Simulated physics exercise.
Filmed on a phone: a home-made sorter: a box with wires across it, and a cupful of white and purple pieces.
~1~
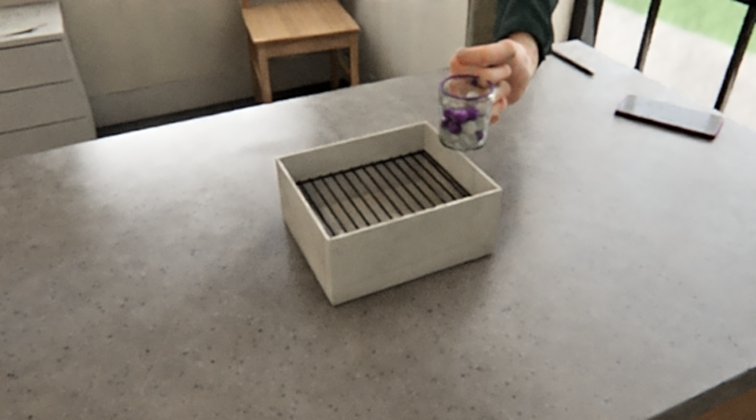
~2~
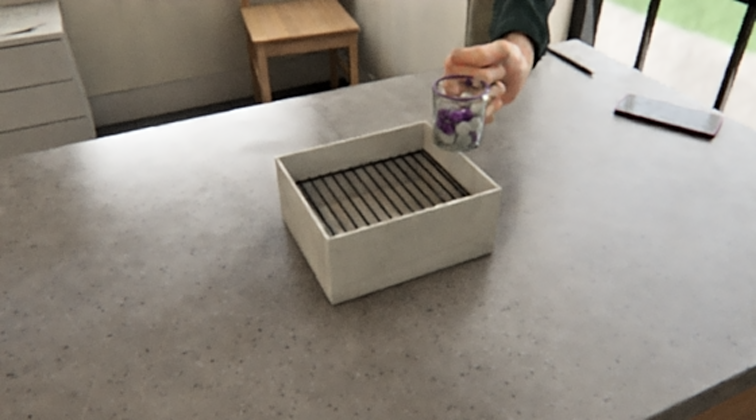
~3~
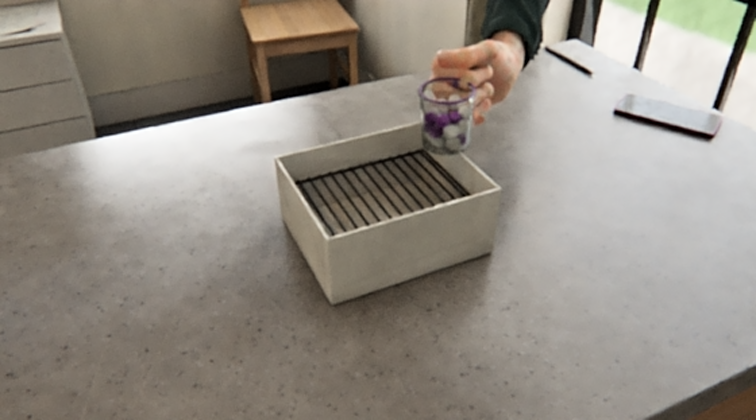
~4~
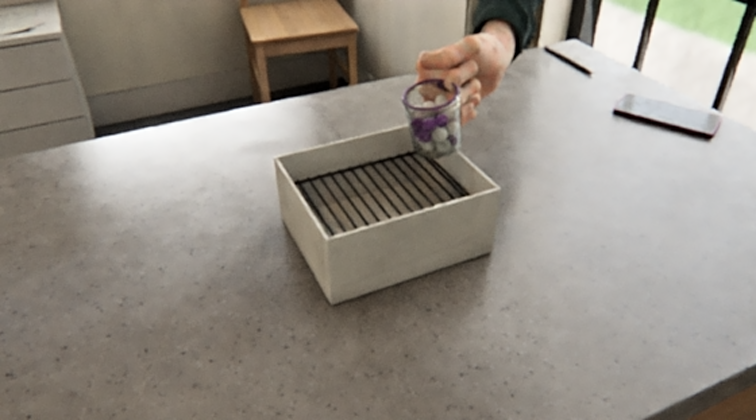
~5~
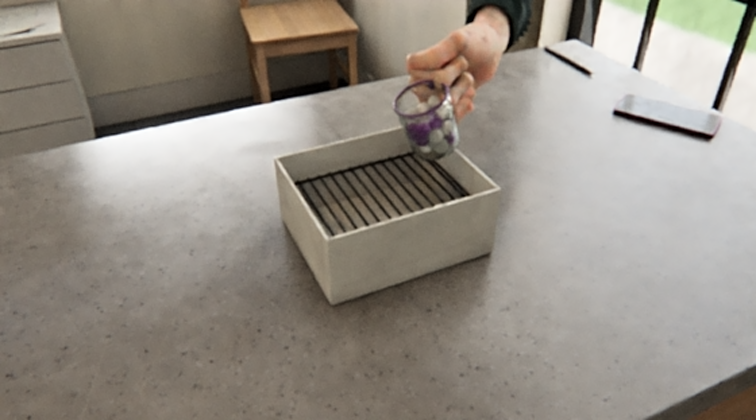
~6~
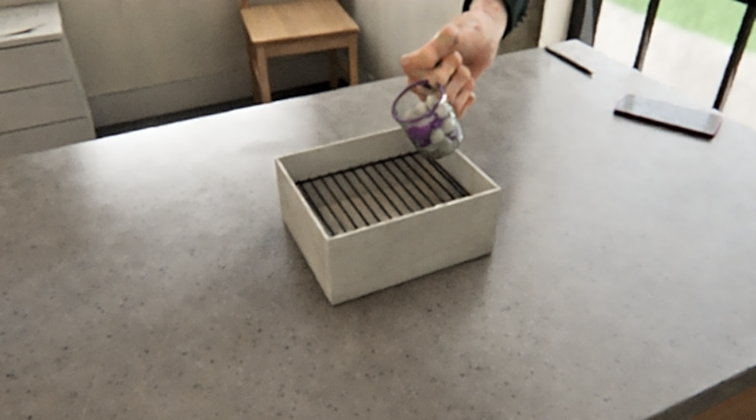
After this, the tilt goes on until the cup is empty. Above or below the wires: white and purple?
The white pieces get caught above; the purple pieces get caught above.
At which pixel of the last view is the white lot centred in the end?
Near (371, 189).
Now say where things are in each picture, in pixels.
Cup at (465, 114), upright; rack at (323, 218), 16 wires across; white wooden balls at (466, 127), wider than the gaps; purple wooden balls at (455, 127), wider than the gaps, in the first frame.
Cup at (459, 114), upright; purple ones at (449, 128), in the second frame.
Cup at (447, 117), tipped 2°; white ones at (449, 130), in the third frame.
Cup at (434, 120), tipped 10°; purple ones at (425, 135), in the fourth frame.
Cup at (429, 122), tipped 20°; white ones at (435, 133), in the fifth frame.
Cup at (429, 121), tipped 29°; rack at (322, 218); white ones at (437, 131); purple ones at (434, 121), in the sixth frame.
Then, 0.59 s past the last view, white ones, all in the cup; purple ones, all in the cup.
Then, 1.10 s past the last view, white ones, most in the cup, about a quarter on or over the wires; purple ones, most in the cup, about a quarter on or over the wires.
Then, 1.54 s past the last view, white ones, all on or over the wires; purple ones, all on or over the wires.
Finally, white ones, all on the wires, none under the rack; purple ones, all on the wires, none under the rack.
